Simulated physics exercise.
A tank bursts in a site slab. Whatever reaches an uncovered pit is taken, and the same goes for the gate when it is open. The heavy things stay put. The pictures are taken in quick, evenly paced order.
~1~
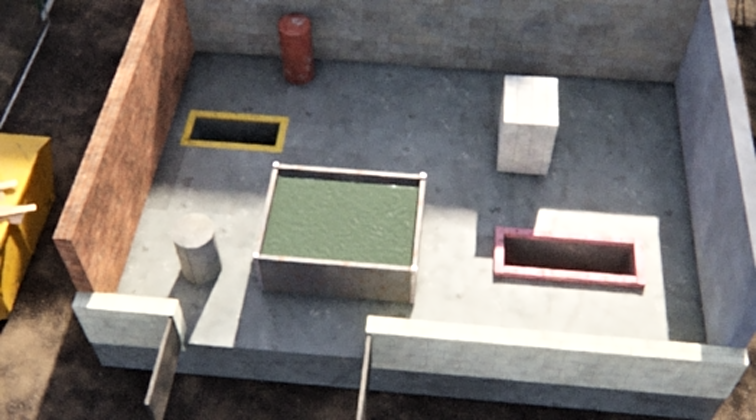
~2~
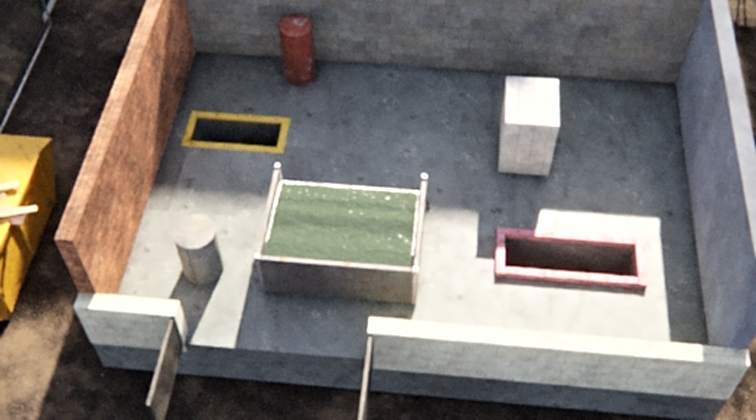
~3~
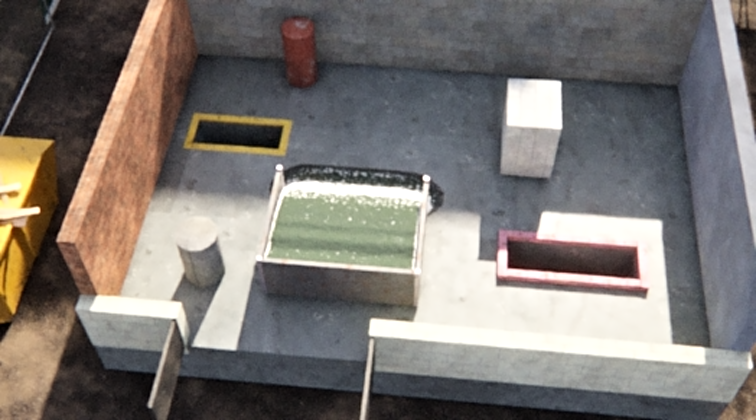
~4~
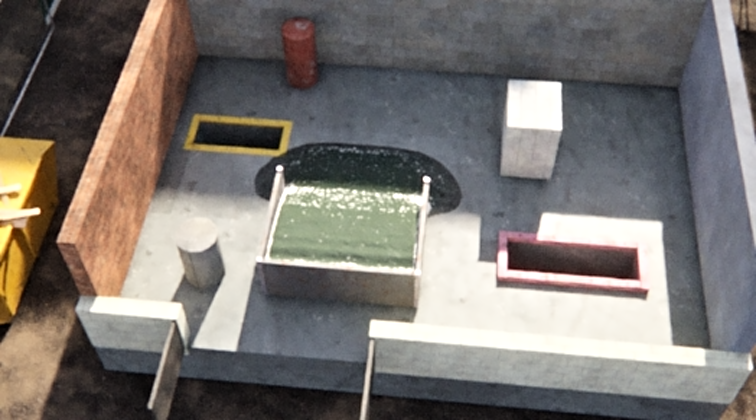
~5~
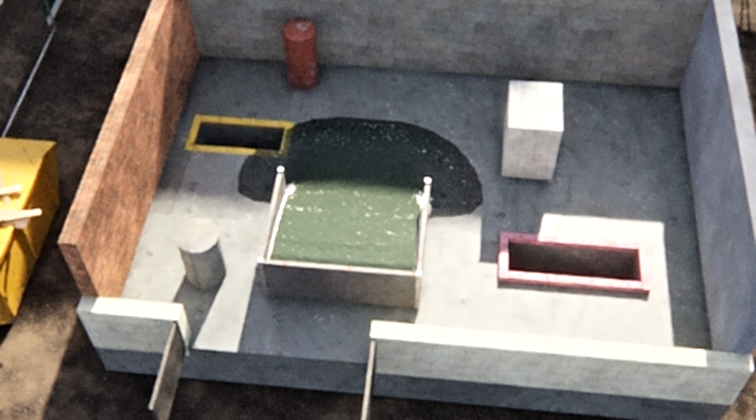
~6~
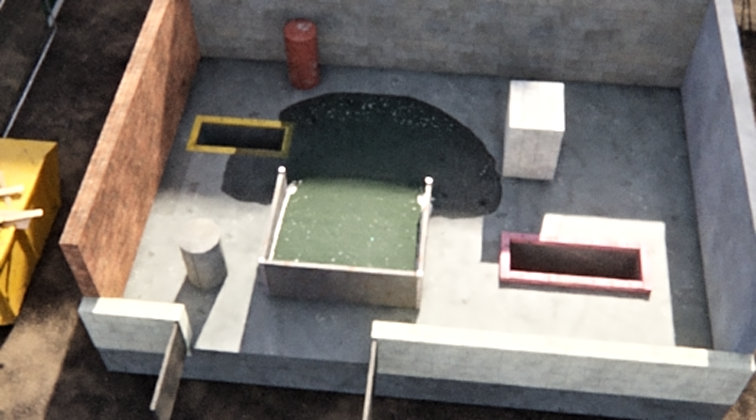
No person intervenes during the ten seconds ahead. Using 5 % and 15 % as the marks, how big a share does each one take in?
My prediction: The gate is nearly idle - draining beneath five per cent. The pink pit is nearly idle - draining beneath five per cent. The yellow pit is busy - draining past fifteen per cent.
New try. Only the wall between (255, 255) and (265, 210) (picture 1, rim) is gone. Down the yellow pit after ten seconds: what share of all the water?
Yellow: 40 %.
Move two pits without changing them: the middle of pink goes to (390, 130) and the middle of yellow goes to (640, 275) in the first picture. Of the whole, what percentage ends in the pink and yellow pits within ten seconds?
The pink pit receives 40 per cent and the yellow pit 4 per cent.
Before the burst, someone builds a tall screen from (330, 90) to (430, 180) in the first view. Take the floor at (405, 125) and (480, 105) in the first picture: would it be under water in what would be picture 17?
Spared, then submerged.
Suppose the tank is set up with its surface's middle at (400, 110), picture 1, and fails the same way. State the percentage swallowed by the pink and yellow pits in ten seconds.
Result in per cent: Pink pit 0, yellow pit 15.
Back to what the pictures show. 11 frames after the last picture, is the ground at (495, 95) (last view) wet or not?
Judging by the scene, that place would be inundated.
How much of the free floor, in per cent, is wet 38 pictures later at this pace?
Estimate: Some 75 in a hundred.
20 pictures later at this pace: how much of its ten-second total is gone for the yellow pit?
Some 35 per cent.
A moment on, water covers 30 % of the floor; the gate 0 %, the pink pit 0 %, the yellow pit 3 %.
Next, water covers 35 % of the floor; the gate 0 %, the pink pit 0 %, the yellow pit 6 %.
Then, water covers 50 % of the floor; the gate 0 %, the pink pit 0 %, the yellow pit 9 %.
Later, water covers 75 % of the floor; the gate 0 %, the pink pit 0 %, the yellow pit 19 %.
In the end, water covers 95 % of the floor; the gate 1 %, the pink pit 0 %, the yellow pit 27 %.
